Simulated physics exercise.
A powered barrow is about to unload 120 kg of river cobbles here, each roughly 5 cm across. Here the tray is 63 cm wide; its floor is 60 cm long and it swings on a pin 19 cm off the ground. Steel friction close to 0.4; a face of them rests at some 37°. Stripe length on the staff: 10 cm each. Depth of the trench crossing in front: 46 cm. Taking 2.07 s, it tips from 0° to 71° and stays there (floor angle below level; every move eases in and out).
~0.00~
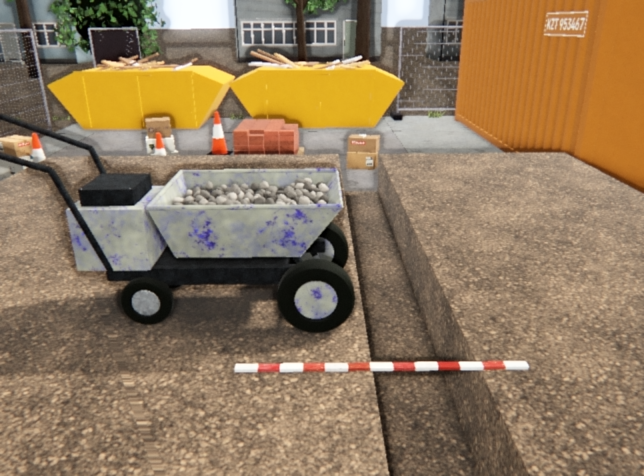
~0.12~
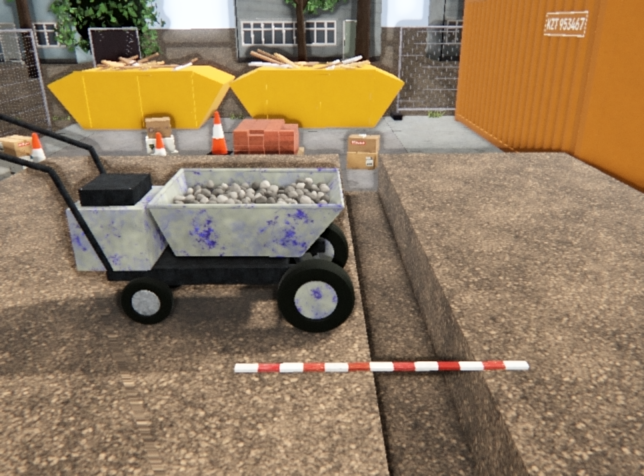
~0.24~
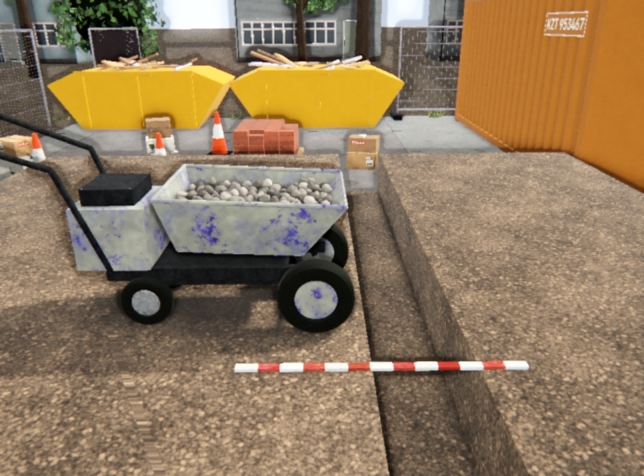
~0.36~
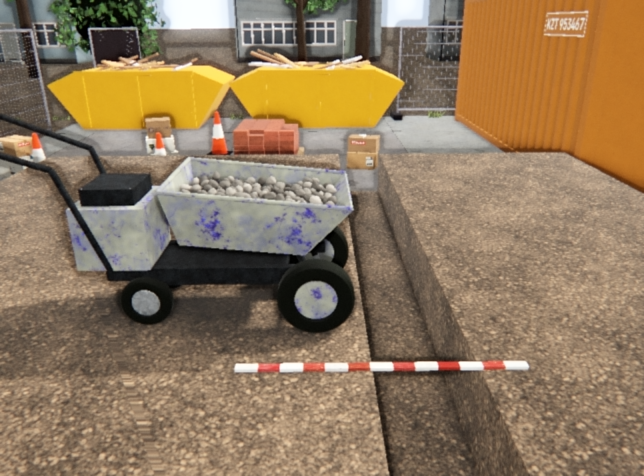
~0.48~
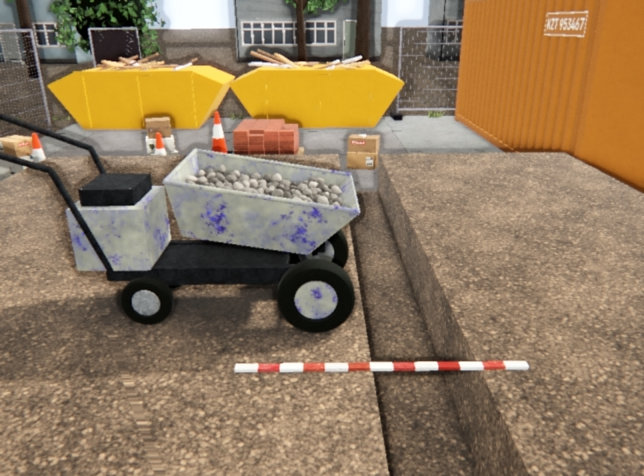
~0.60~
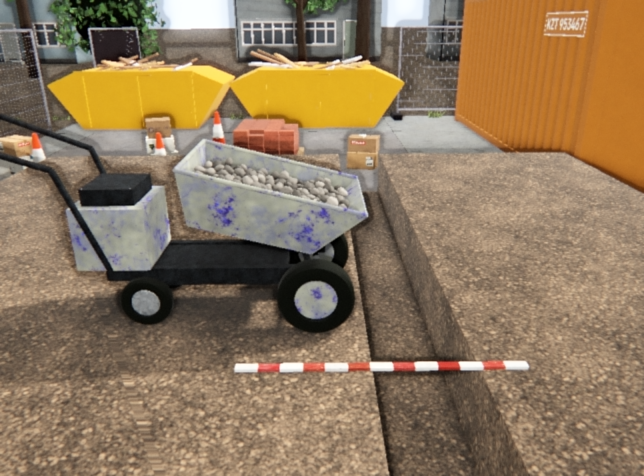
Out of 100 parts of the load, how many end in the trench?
Some 77 out of 100.
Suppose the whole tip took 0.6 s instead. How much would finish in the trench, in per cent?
Near 45 per cent.
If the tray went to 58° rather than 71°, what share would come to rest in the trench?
In that case some 55 per cent.
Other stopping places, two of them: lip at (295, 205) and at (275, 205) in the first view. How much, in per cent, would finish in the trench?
I'd expect close to 100 per cent at the first and 100 per cent at the second.
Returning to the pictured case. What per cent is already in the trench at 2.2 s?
40 per cent or so by then.
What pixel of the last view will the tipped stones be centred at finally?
Near (423, 361).
After 1.5 s the floor is at 60°; 99 % in the tray, 1 % in the trench; the foremost stones are at (419, 250).
After 2.2 s the floor is at 71°; 45 % in the tray, 39 % in the trench, 16 % past the trench; the foremost stones are at (515, 298).
After 2.5 s the floor is at 71°; 20 % in the tray, 57 % in the trench, 23 % past the trench; the foremost stones are at (550, 284).
After 4.5 s the floor is at 71°; 0 % in the tray, 77 % in the trench, 23 % past the trench; the foremost stones are at (570, 289).
